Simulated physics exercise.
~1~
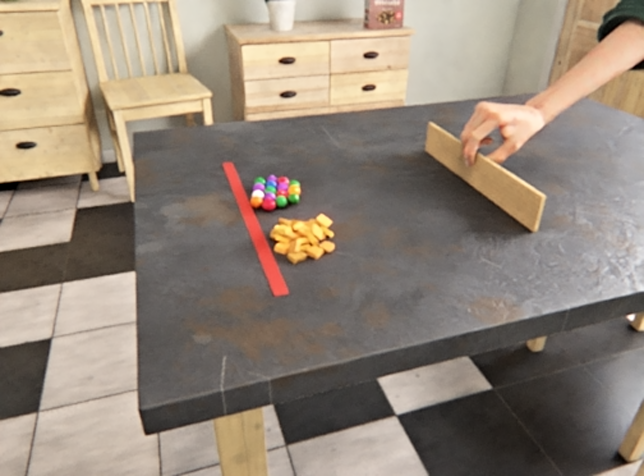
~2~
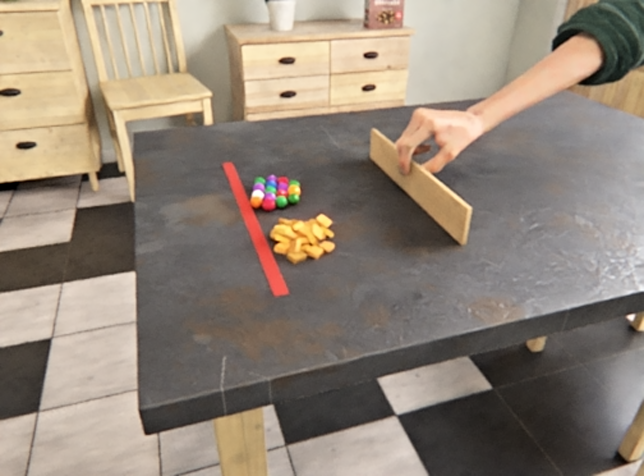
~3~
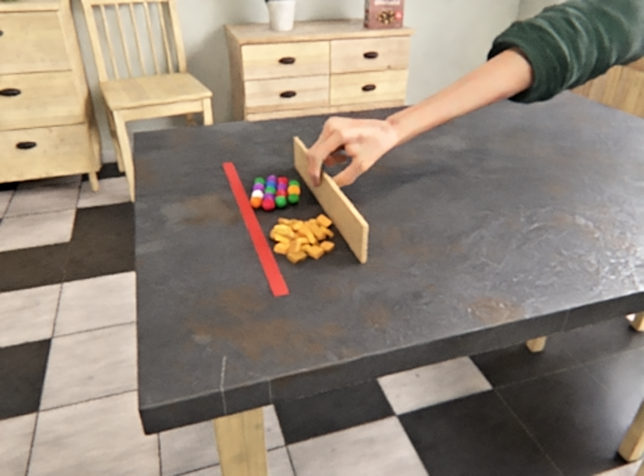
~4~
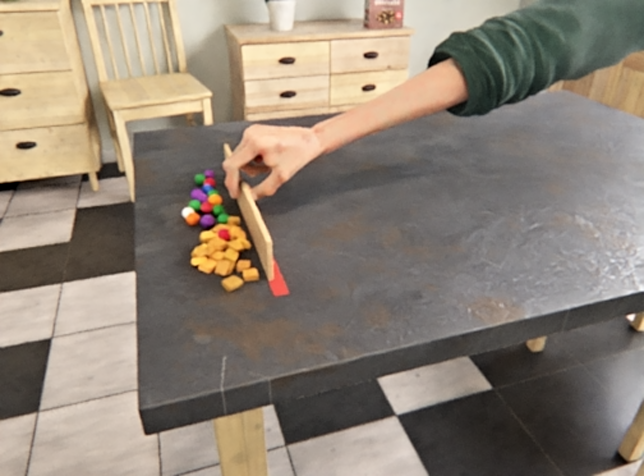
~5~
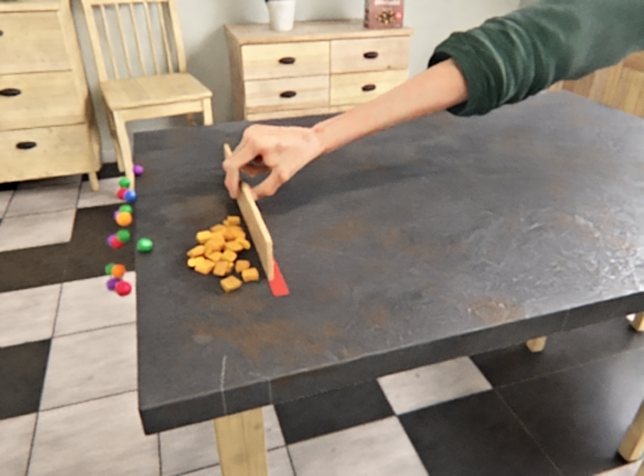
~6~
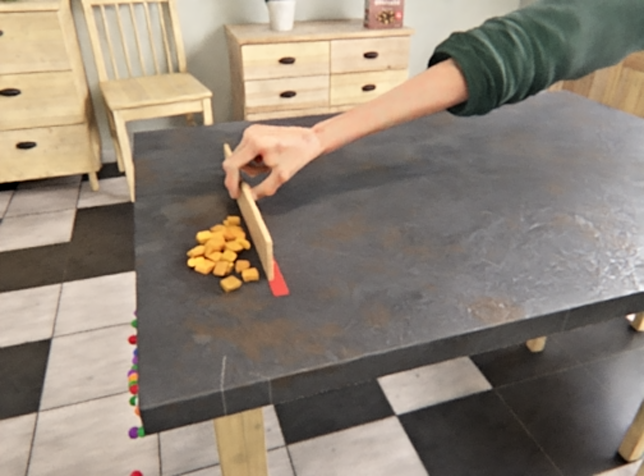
On a dark tabletop, a hand sweeping a board left to red tape, colourful balls rolling off the edge, orange pieces staying.
